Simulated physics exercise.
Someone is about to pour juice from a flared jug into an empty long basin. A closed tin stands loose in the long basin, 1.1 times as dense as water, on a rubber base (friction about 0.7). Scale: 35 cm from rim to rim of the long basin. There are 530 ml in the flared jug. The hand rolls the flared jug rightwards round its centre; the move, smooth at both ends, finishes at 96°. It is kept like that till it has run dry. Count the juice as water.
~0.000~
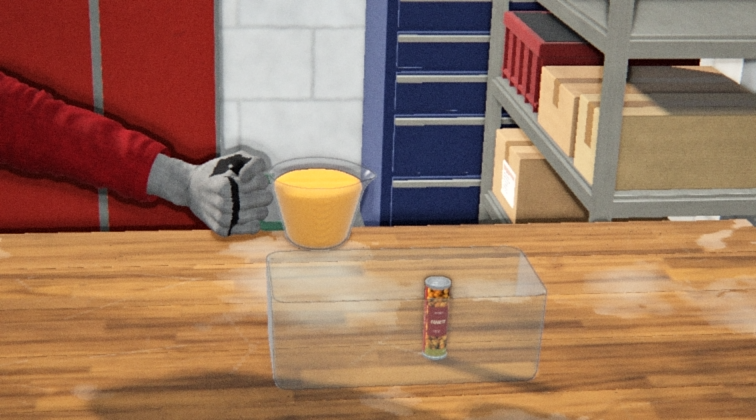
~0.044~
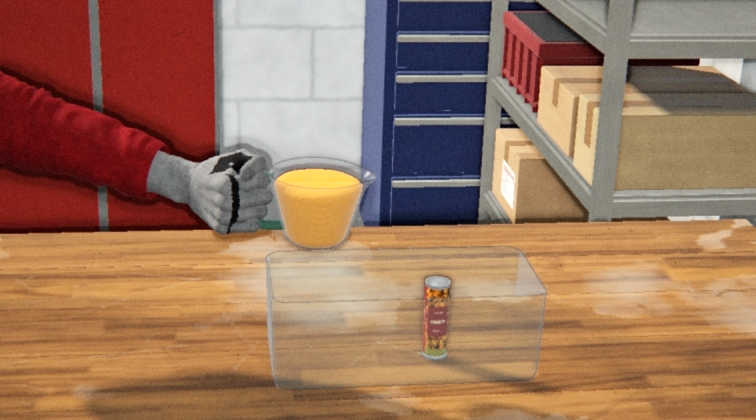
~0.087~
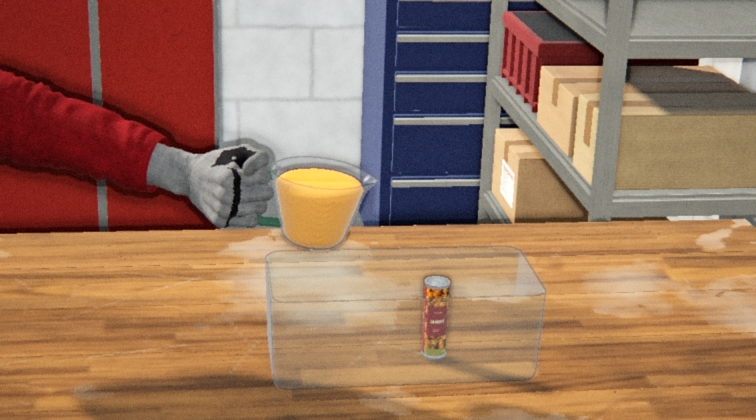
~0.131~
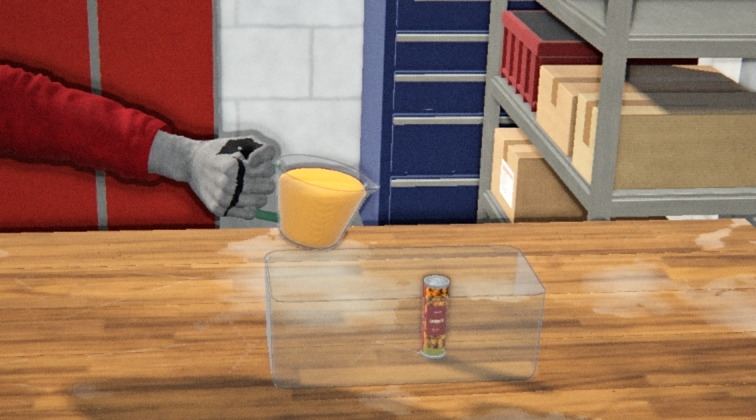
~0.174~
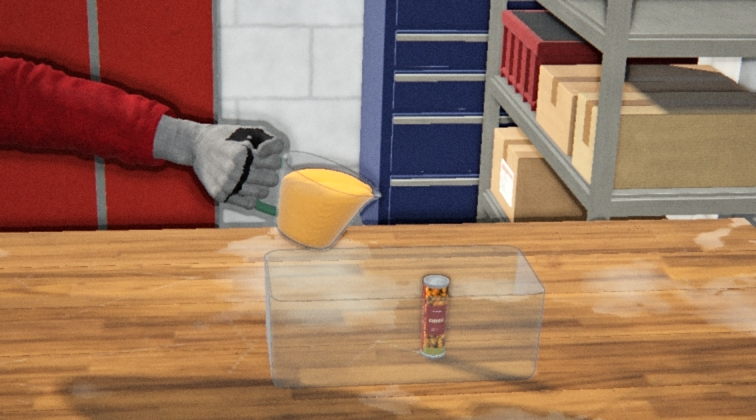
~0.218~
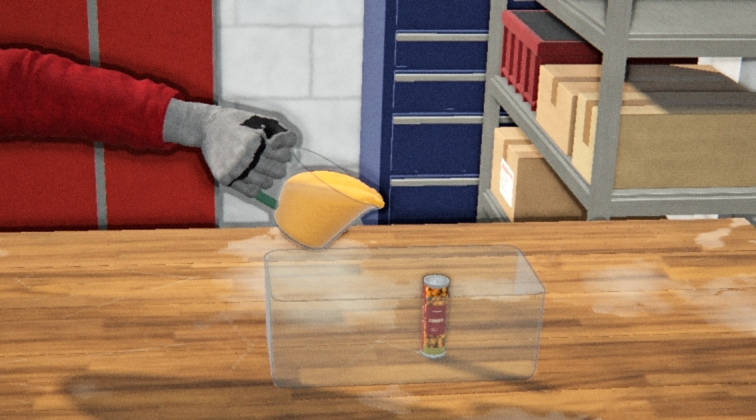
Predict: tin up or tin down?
The tin stays up.
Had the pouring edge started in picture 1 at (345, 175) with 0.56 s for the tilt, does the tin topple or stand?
Then it remains upright.
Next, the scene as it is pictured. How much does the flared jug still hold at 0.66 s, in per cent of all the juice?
About 5 per cent.
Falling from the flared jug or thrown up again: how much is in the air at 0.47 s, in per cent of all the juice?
Near 20 in a hundred.
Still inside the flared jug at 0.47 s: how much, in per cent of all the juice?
Near 36 in a hundred.
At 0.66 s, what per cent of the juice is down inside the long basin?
Near 92 in a hundred.
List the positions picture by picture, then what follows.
Tilt 0°; pouring edge (376, 173); surface from (274, 183) to (363, 181); the long basin's rim runs from (270, 278) to (533, 271); the tin's top is at (438, 285), in the first picture.
Tilt 1°; pouring edge (377, 175); surface from (274, 182) to (362, 182), in the second picture.
Tilt 6°; pouring edge (378, 179); surface from (275, 180) to (363, 183), in the third picture.
Tilt 12°; pouring edge (380, 185); surface from (278, 178) to (366, 185), in the fourth picture.
Tilt 21°; pouring edge (382, 194); surface from (282, 180) to (373, 188), in the fifth picture.
Tilt 32°; pouring edge (382, 205); surface from (283, 186) to (379, 197); 2 per cent is over the edge, in the sixth picture.
Then, 0.47 s in, the tilt is 90° and 35 per cent is still to pour; the tin stands where it began.
Then, 0.66 s in, the tilt is 96° and 5 per cent is still to pour; the tin leans 5°.
Then, 0.85 s in, the tilt is 96° and 0 per cent is still to pour; the tin stands 1 cm from where it began.
Then, 1.06 s in, the tilt is 96° and 0 per cent is still to pour; the tin stands 1 cm from where it began.
Finally, the tin stands 1 cm from where it began.
